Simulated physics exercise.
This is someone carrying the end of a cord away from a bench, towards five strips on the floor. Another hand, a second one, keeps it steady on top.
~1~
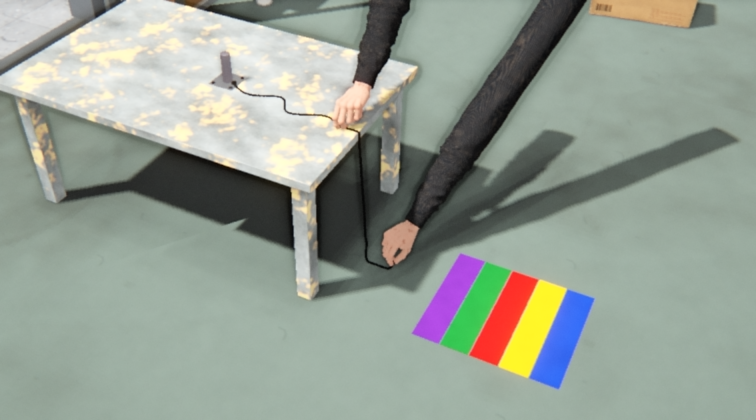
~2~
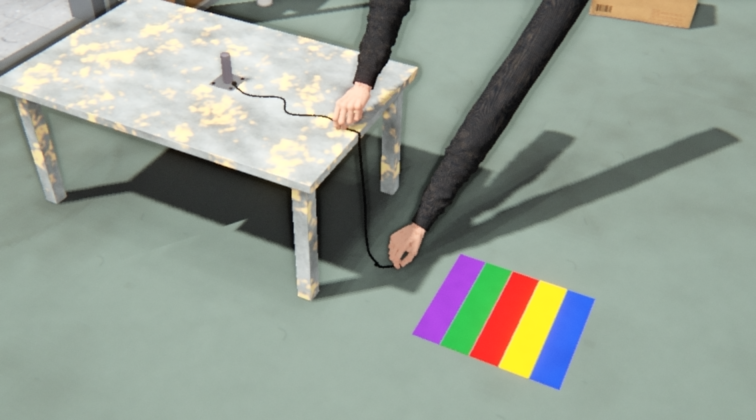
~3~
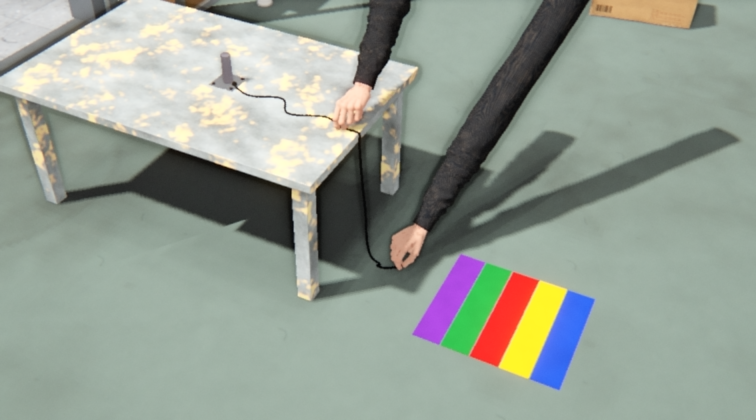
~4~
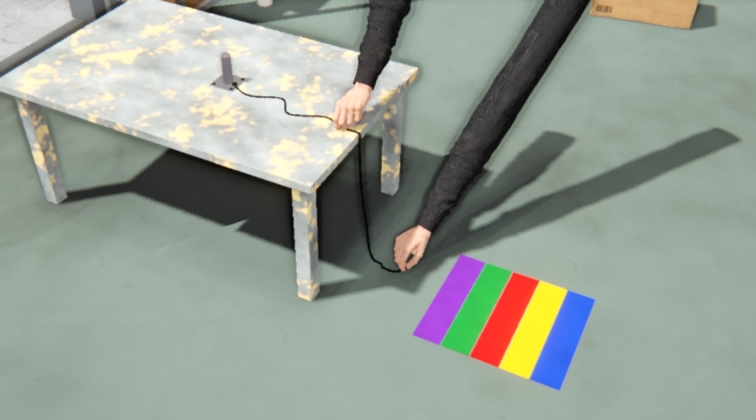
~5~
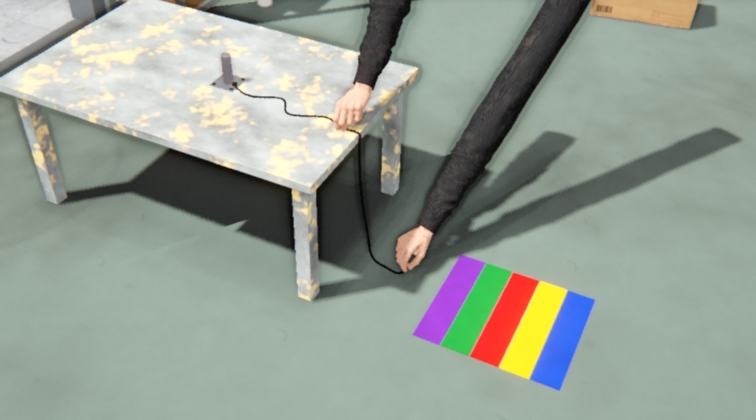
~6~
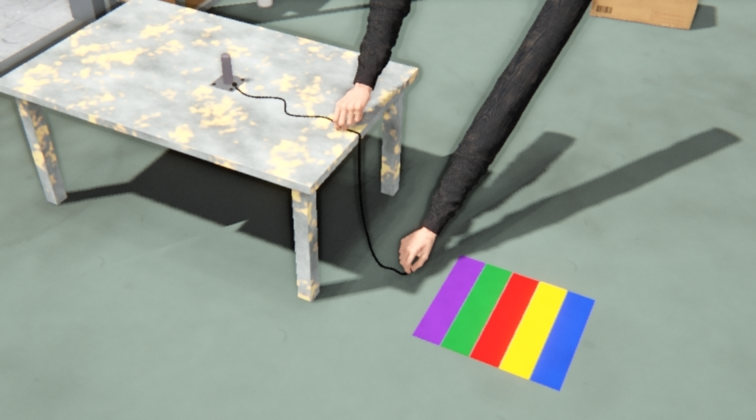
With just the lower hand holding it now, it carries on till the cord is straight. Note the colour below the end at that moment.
Colour below: Red.
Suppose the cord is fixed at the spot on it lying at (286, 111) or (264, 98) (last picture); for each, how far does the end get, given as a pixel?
The spots come out as (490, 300) and (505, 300), in that order.
Early on, end near (455, 285); over purple.
Midway, end near (489, 297); over green.
At the end of the slack, end near (508, 304); over red. It gets as far as the red strip.
